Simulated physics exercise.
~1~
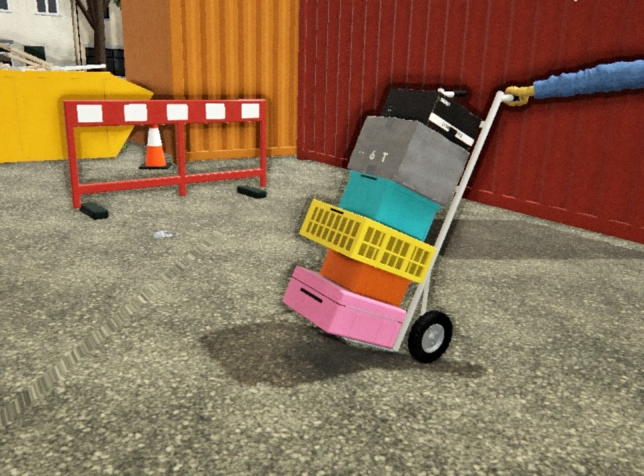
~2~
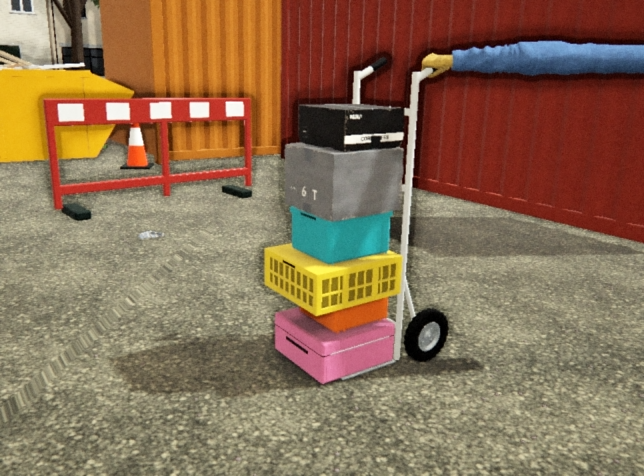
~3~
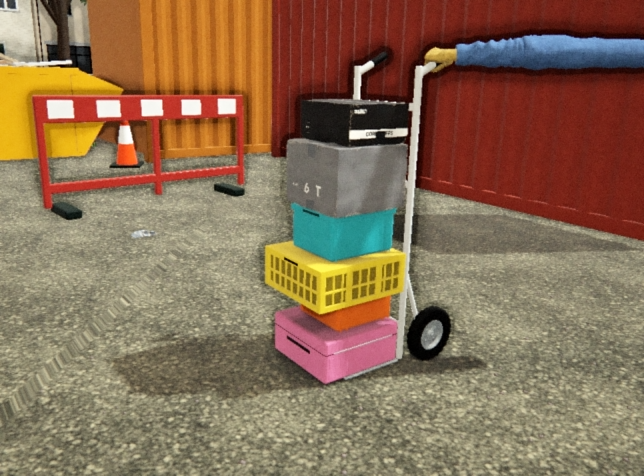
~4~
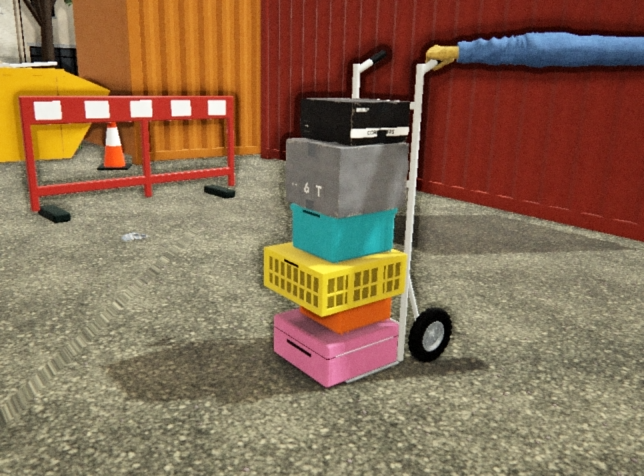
We see a blue-sleeved arm holding a tilted hand truck stacked with a pink toolbox, orange tote, yellow crate, turquoise tote, grey parcel and black box. The truck swings upright, and the stack ends standing on it, still in order, with the gloved hand on the handle.
